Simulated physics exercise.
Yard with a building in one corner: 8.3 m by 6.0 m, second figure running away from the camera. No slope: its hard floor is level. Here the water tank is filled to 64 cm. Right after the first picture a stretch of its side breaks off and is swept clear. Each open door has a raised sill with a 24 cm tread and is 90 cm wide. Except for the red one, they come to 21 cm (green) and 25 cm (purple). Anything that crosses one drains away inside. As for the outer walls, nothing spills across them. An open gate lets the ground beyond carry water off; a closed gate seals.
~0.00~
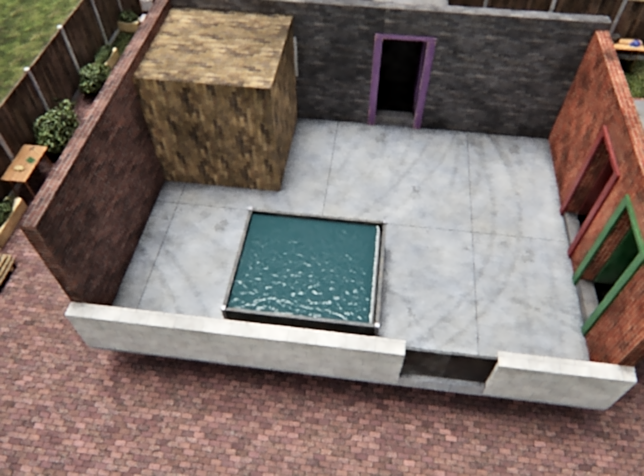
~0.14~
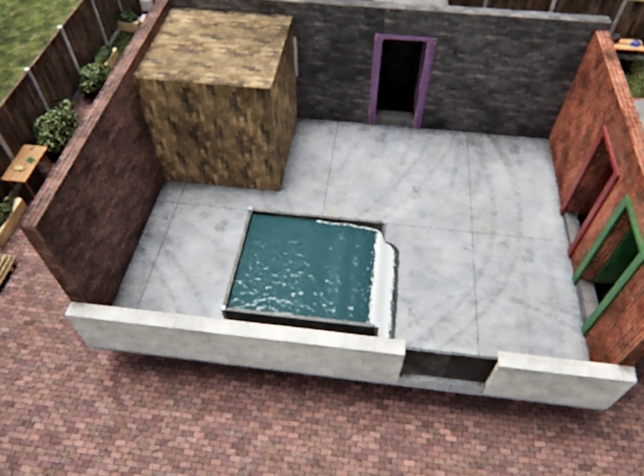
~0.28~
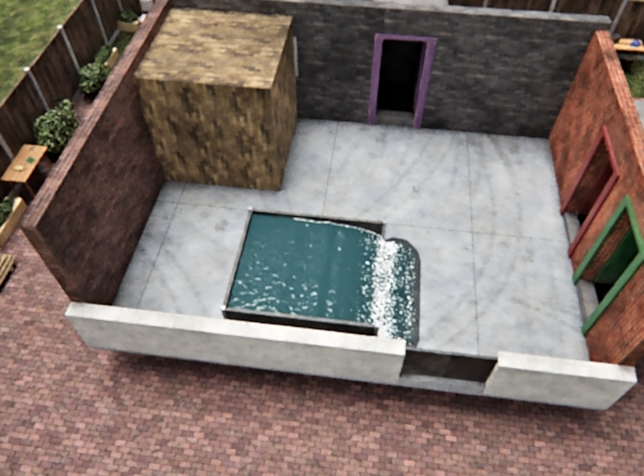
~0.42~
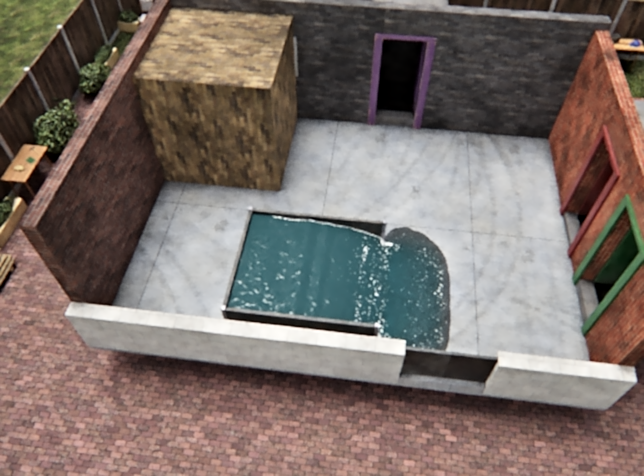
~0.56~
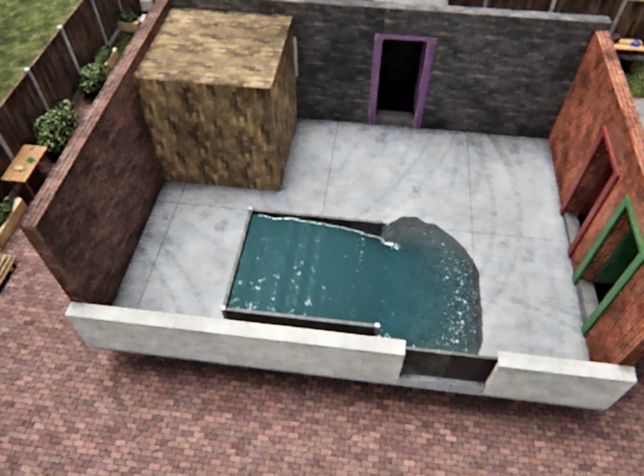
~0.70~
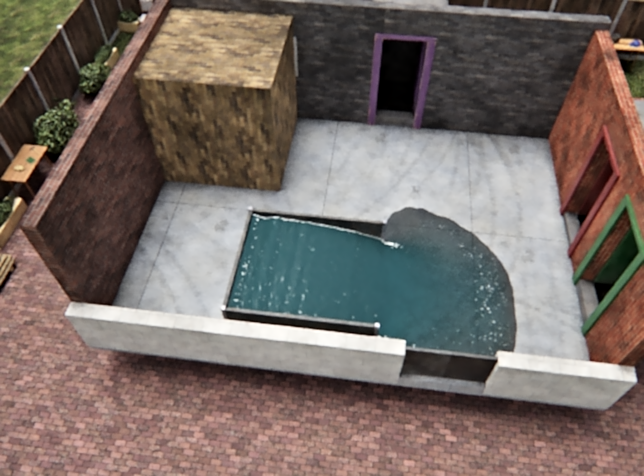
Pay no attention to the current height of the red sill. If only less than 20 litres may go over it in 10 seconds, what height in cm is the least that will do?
It needs to be about 19 cm high.
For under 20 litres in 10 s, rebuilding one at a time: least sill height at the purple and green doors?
You'd want some 7.0 cm at purple and some 31 cm at green.
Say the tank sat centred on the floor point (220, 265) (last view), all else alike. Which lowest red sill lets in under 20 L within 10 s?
Near 17 cm.
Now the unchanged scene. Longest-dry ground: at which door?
That would be the purple door, last of all.
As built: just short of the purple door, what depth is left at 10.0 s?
Depth: Near 8.0 cm.
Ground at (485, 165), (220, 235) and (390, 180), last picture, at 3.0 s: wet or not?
I'd mark them touched by the flood, spared by the flood and spared by the flood, respectively.
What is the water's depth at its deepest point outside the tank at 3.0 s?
Close to 38 centimetres.
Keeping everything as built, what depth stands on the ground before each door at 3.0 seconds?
The green door has 34 cm, the purple door 0 cm and the red door 24 cm.
After 1.4 s water covers 35 % of the floor, deepest (38 cm) near (591, 366); it has not reached the red door.
After 3.0 s water covers 45 % of the floor, deepest (38 cm) near (581, 375); 24 cm at the red door, 29 litres in over its 14 cm sill.
After 10.0 s water covers 90 % of the floor, deepest (18 cm) near (290, 233); 9 cm at the red door, 60 litres in over its 14 cm sill.
At the red door as built, the water arrived by 1.5 s and peaked near 24 cm at 2.8 s.
Run again over the same 10 s with other heights there, 32 litres in over 17 cm, 3 litres over 23 cm. The limit of 20 litres is kept from about 19 cm up.
